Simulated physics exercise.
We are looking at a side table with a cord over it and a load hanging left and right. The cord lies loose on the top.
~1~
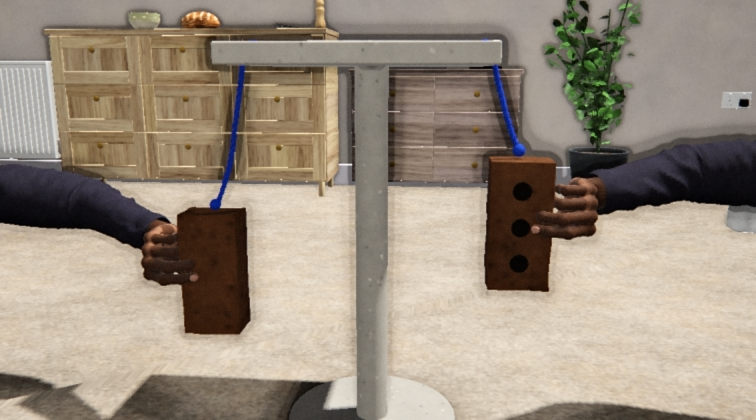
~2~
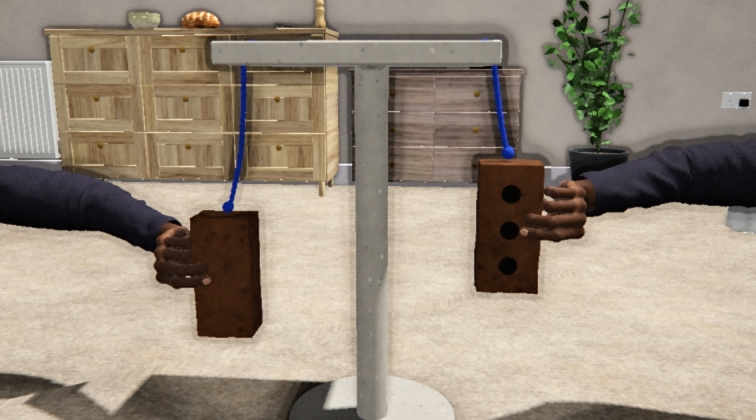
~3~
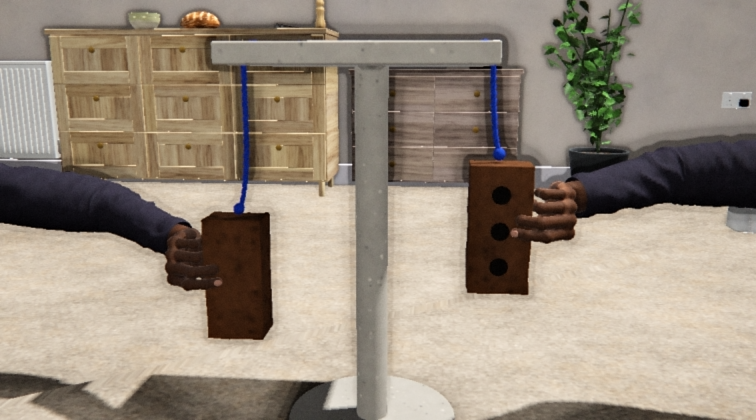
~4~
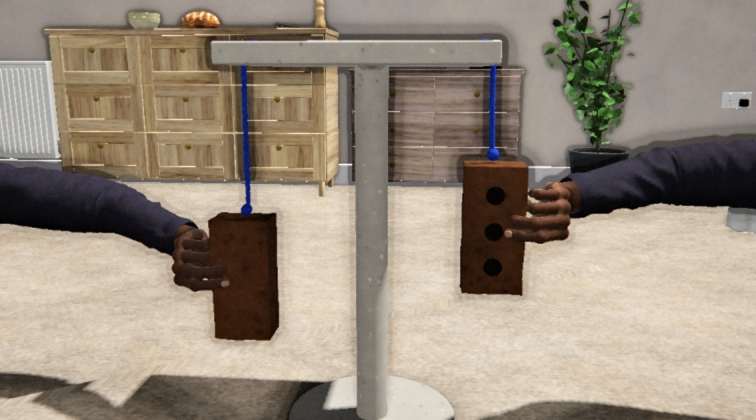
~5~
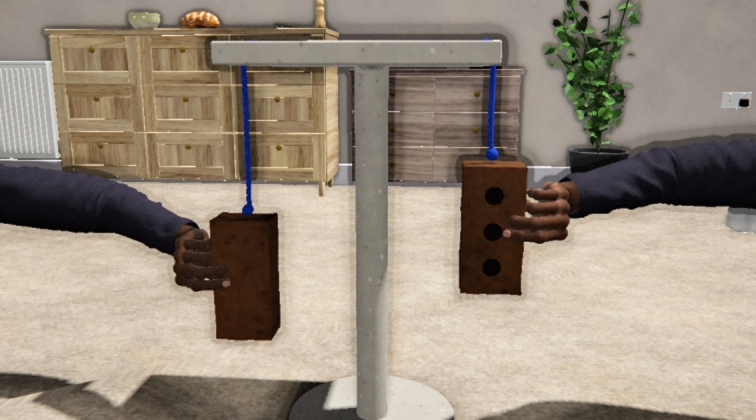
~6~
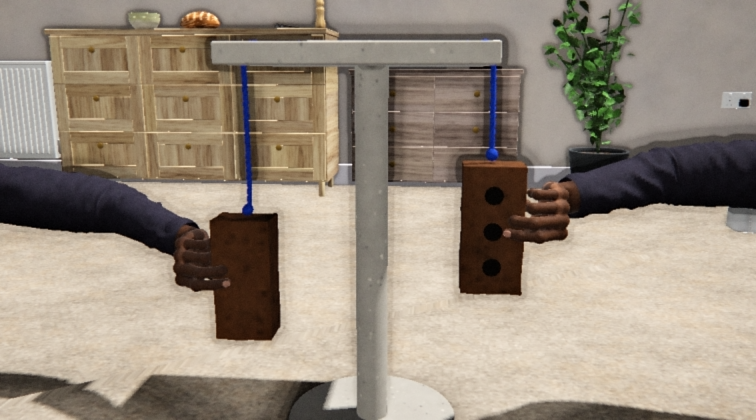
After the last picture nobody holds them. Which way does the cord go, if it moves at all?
The cord stays as it is.
Then, 0.22 s later than the last view, left brick where it was near (249, 278); right brick where it was near (489, 228).
Then, 0.96 s later than the last view, left brick where it was near (253, 278); right brick where it was near (490, 228).
Finally, left brick where it was near (259, 278); right brick where it was near (487, 228). The cord hangs still.
